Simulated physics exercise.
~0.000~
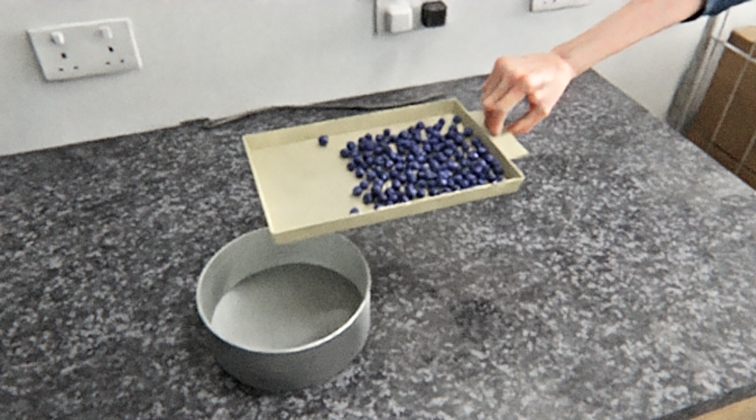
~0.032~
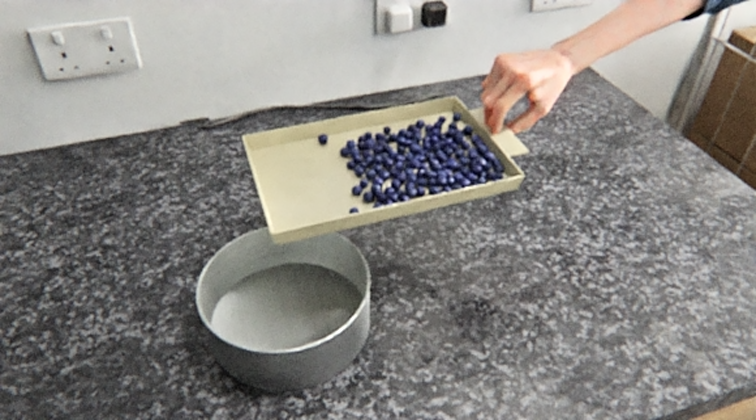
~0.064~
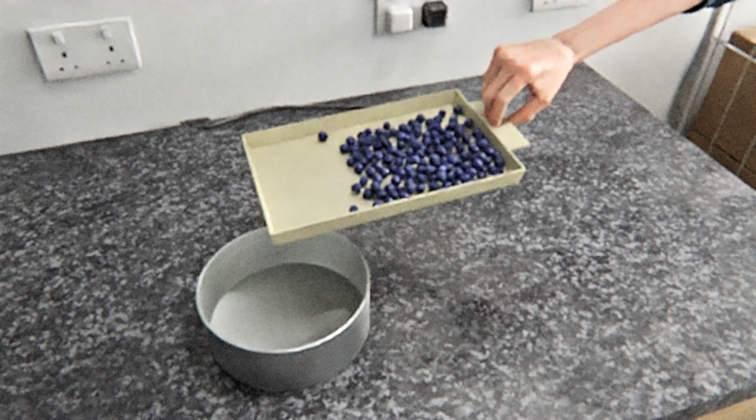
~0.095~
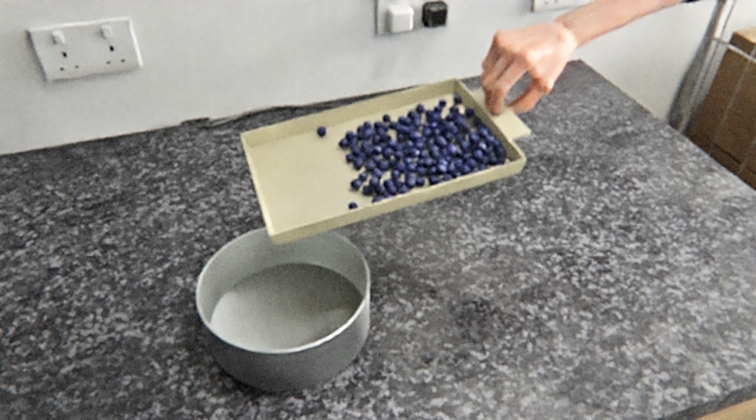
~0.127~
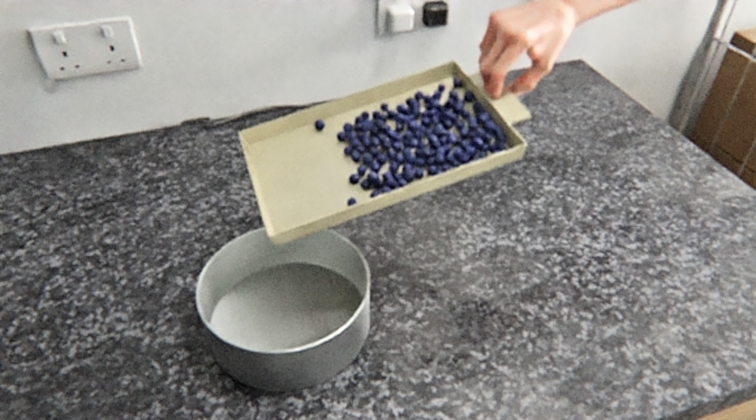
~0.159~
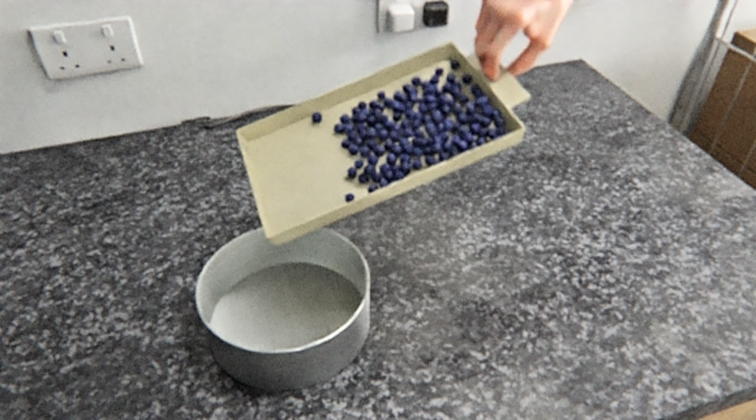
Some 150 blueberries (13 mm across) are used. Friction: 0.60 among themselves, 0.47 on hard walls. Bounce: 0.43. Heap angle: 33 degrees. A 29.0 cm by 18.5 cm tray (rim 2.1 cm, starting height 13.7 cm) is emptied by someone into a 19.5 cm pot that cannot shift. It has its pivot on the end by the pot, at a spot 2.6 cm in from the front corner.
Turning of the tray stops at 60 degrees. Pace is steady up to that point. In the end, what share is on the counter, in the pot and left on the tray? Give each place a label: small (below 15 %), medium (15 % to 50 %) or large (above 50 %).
Shares by place: Counter medium, pot medium, tray medium.
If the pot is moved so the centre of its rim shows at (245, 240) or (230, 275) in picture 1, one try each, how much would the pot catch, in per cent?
Estimates: 25 % and 60 %, in that order.
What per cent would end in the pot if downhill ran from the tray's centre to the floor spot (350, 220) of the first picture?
Some 35 per cent.
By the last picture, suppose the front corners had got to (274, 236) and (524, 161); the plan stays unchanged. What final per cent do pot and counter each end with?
Pot 15 % / counter 5 %.
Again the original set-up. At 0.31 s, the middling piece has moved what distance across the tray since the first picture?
I'd say close to 1 centimetres.
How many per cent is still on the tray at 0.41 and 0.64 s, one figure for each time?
100 then 65.
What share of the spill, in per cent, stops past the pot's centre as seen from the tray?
About 100 %.
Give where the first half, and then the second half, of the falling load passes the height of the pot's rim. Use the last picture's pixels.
Early half: About (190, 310); late half: (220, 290).
After 0.31 s, tilt 41 degrees; the tray holds 100 %, the pot 0 %.
Then, at 0.41 s, tilt 56 degrees; the tray holds 100 %, the pot 0 %.
After 0.64 s, tilt 60 degrees; the tray holds 65 %, the pot 5 %.
At rest (1.6 s), counter 30 %, pot 30 %, tray 40 %.
